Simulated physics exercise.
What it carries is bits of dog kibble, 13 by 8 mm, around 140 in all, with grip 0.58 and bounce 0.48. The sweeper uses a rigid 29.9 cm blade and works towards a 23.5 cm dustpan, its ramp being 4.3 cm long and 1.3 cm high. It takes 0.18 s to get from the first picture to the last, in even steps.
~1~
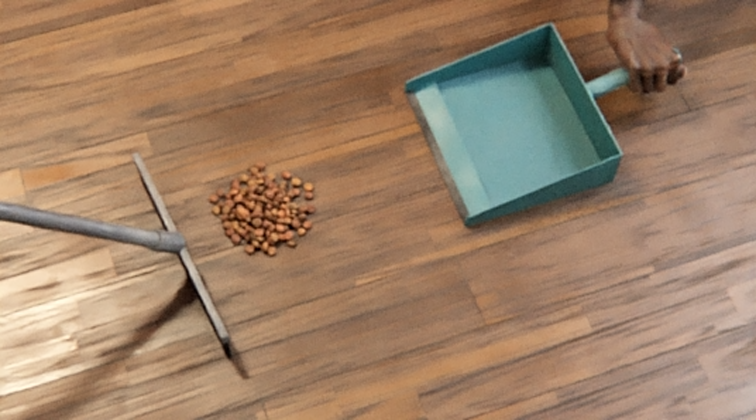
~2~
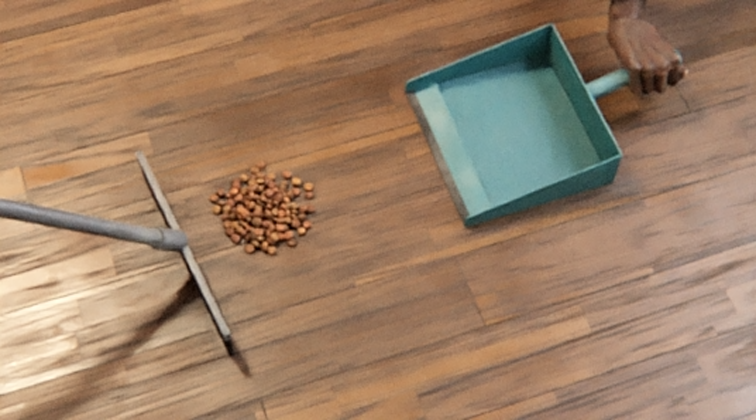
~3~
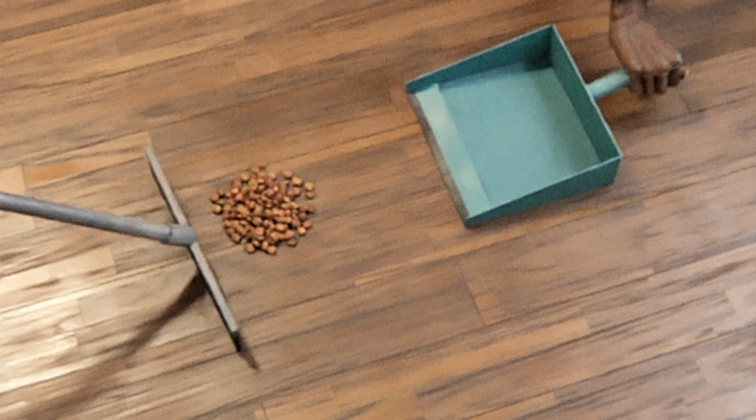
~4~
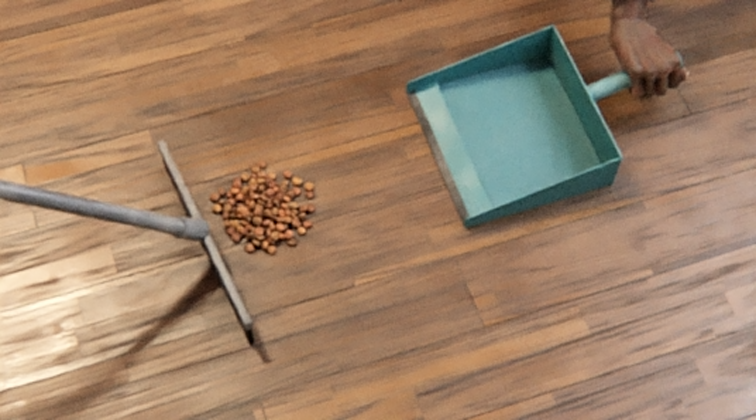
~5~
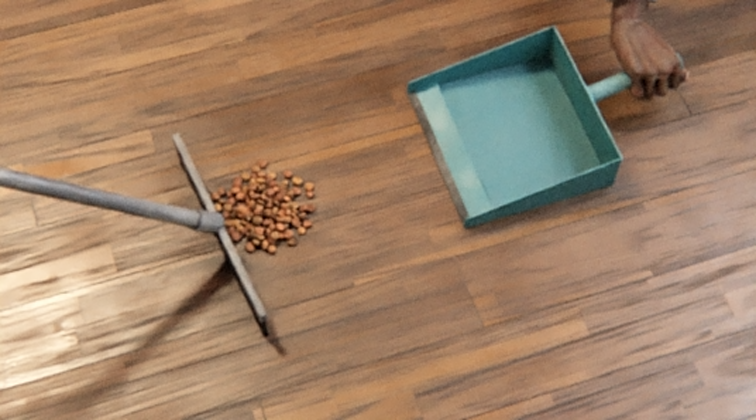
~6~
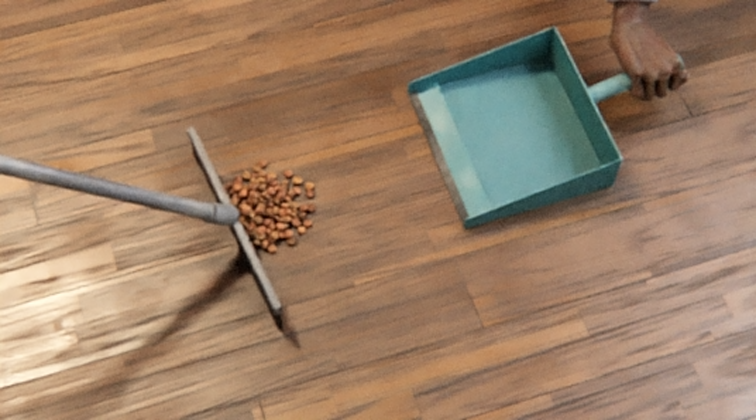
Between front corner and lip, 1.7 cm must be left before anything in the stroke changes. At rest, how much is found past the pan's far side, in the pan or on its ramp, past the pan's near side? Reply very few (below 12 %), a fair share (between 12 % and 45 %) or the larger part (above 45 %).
Far side - very few; pan - a fair share; near side - very few.
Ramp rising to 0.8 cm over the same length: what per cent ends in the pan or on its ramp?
Estimate: About 25 in a hundred.
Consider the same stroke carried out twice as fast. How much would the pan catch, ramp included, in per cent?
I'd put it at roughly 65 per cent.
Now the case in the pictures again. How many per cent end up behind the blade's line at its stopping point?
Roughly 0 percent of it.
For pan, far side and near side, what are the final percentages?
Far side - 5; pan - 25; near side - 0.
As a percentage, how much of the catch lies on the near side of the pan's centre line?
I'd put it near 20 per cent.
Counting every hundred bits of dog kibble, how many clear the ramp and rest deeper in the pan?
Around 0 in a hundred.
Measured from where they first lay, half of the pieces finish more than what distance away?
I'd say near 24 cm.
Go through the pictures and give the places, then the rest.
Blade from (225, 338) to (138, 160), moved 0.0 cm, 0 of the pieces shifted so far; middle of the pieces at (264, 208); pan at (520, 132), in the first frame.
Blade from (227, 336) to (141, 158), moved 0.4 cm, 0 of the pieces shifted so far; middle of the pieces at (264, 207), in the second frame.
Blade from (235, 332) to (149, 154), moved 1.5 cm, 0 of the pieces shifted so far; middle of the pieces at (265, 207), in the third frame.
Blade from (248, 325) to (162, 148), moved 3.4 cm, 0 of the pieces shifted so far; middle of the pieces at (265, 207), in the fourth frame.
Blade from (263, 317) to (177, 141), moved 5.5 cm, 0 of the pieces shifted so far; middle of the pieces at (265, 206), in the fifth frame.
Blade from (277, 310) to (192, 135), moved 7.6 cm, 27 of the pieces shifted so far; middle of the pieces at (266, 205); pan at (521, 135), in the sixth frame.
Then, 0.23 s after the last picture, middle of the blade 17 cm from the lip; 0 % over the lip, far side 0 %, near side 0 %.
Then, 0.38 s after the last picture, middle of the blade 8 cm from the lip; 0 % over the lip, far side 0 %, near side 0 %.
Then, 0.66 s after the last picture, middle of the blade 4 cm from the lip; 25 % over the lip, far side 5 %, near side 0 %.
In the end, far side 5 %, pan 25 %, near side 0 %, in front of the lip or behind the blade 75 %.
